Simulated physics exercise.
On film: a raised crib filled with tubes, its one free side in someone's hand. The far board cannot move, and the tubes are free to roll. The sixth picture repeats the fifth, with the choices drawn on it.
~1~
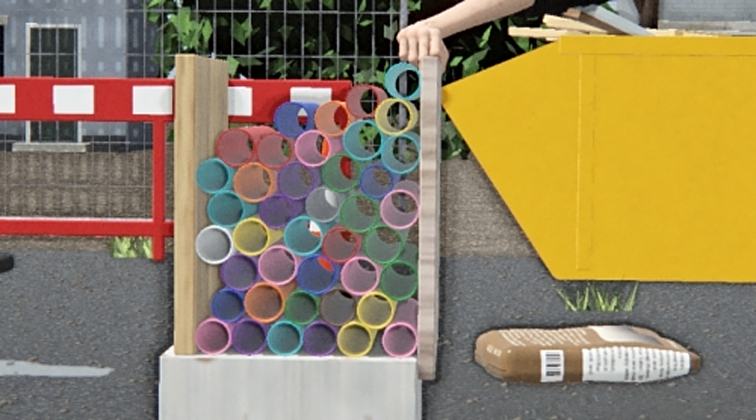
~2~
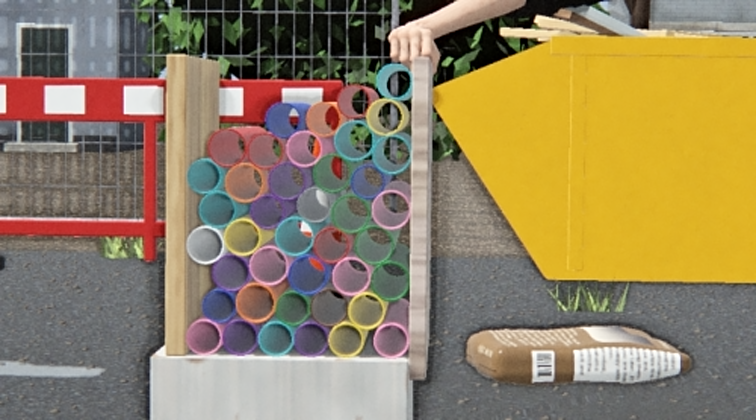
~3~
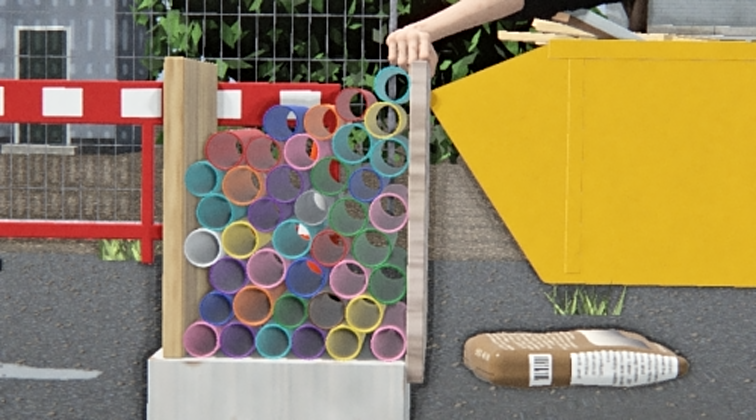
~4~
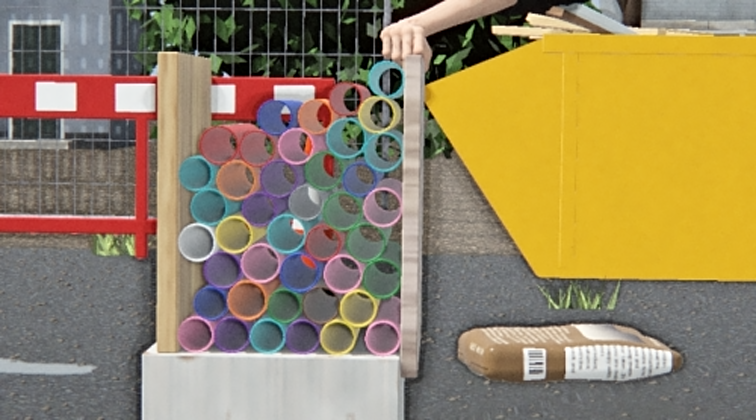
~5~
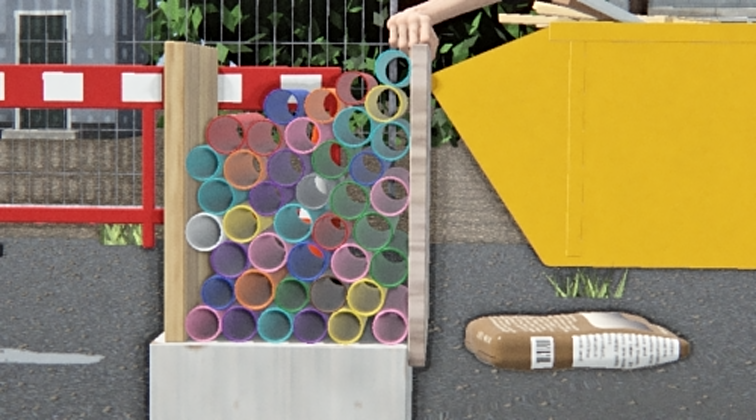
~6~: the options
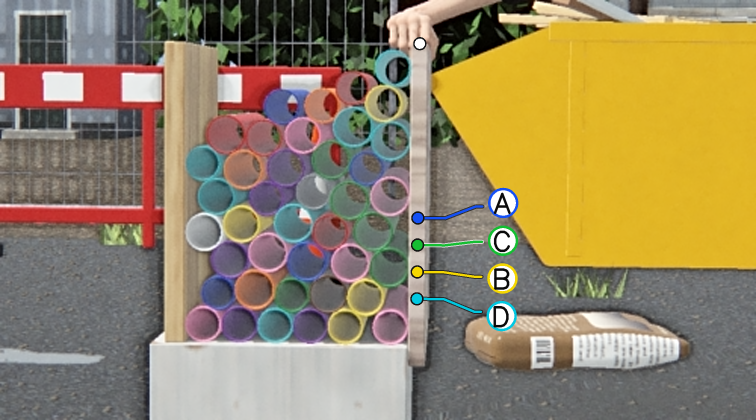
The video shows colourful tubes stacked in a raised crib between upright boards, a hand gripping the top of the right-hand board beside a yellow skip; the view shifts slightly while the tubes and hand stay essentially still.
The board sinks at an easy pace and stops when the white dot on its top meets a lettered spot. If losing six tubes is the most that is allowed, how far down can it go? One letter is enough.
The lowest mark that will do is A.
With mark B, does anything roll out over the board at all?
Yes.
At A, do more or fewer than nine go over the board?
Fewer than nine.
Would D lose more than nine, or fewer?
It loses more than nine.
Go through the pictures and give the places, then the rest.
In the first frame, a pink tube (213, 337); a pink tube (400, 341); an orange tube (265, 303).
In the second frame, an orange tube (256, 303); a green tube (374, 245).
In the third frame, a yellow tube (241, 240); a blue tube (365, 185).
In the fourth frame, a purple tube (279, 179); a yellow tube (377, 115).
In the fifth frame, a turquoise tube (393, 69); side board (420, 196); a pink tube (204, 324).
On the marked copy, A at (418, 218); B at (417, 272); C at (417, 245); D at (417, 298); the white dot at (420, 43).
With A. Early on, top of the board (411, 119).
Further on, top of the board (410, 203).
At the end, top of the board (410, 217), six out over the board.
As for the rest, B more than six out over the board; C more than six out over the board; D more than six out over the board.
